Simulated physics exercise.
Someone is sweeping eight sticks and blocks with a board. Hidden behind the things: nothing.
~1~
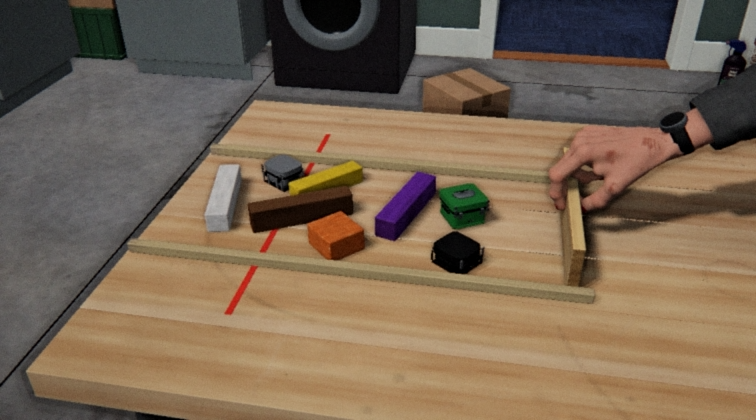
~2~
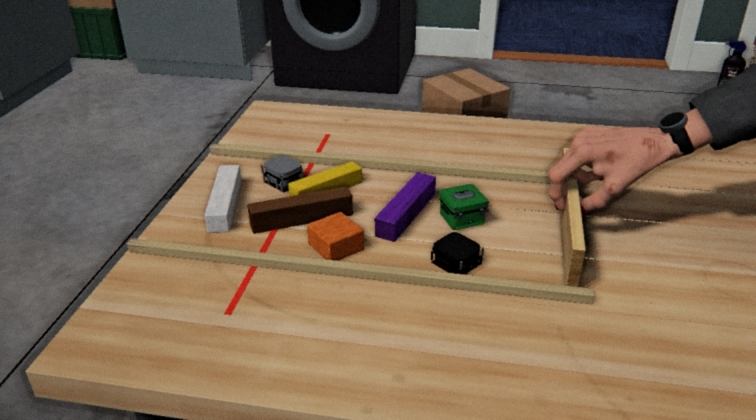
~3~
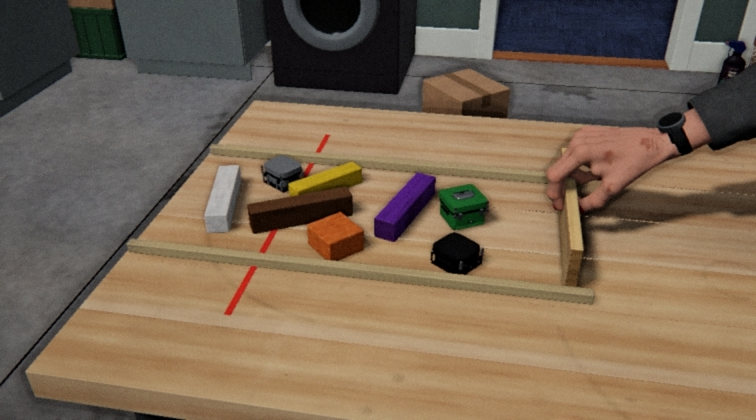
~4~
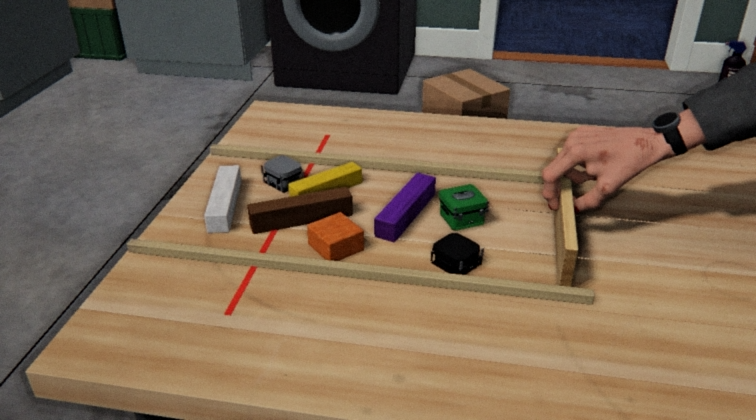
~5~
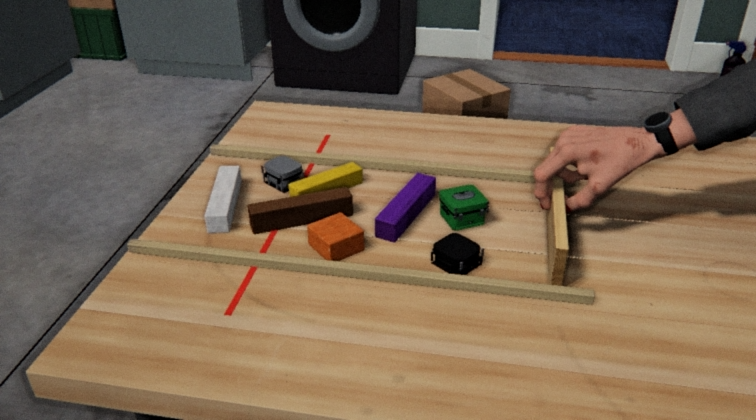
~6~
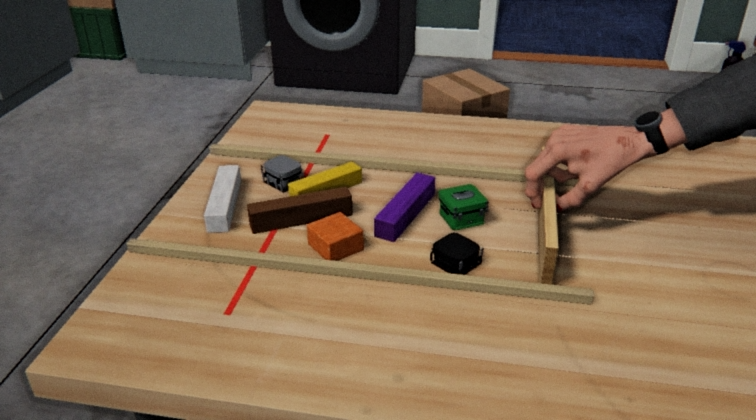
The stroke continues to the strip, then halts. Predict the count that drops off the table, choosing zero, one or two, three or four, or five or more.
The pieces lost over the edge are nonexistent.
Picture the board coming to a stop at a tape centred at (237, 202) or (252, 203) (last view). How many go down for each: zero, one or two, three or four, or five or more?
Number down, tape by tape: Three to four / one or two.
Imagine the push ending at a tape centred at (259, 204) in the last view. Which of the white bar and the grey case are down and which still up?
Outcome - white bar topples off, grey case topples off.
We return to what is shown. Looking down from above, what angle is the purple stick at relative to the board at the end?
Near 0 degrees.
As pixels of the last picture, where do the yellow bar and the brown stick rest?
First: About (237, 168); second: About (200, 208).
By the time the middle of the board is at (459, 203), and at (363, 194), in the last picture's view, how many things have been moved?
Counting first: 3, next 8.
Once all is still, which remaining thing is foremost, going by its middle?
The one out in front is the white bar.
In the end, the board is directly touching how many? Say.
I count 2 of them.
Soon after, none off yet; white bar at rest near (224, 197); grey case at rest near (283, 174); brown stick at rest near (301, 210).
Then, none off yet; white bar moved a little near (212, 197); grey case moving near (276, 173); brown stick moved a little near (254, 210).
At rest, the number that fall off is zero.
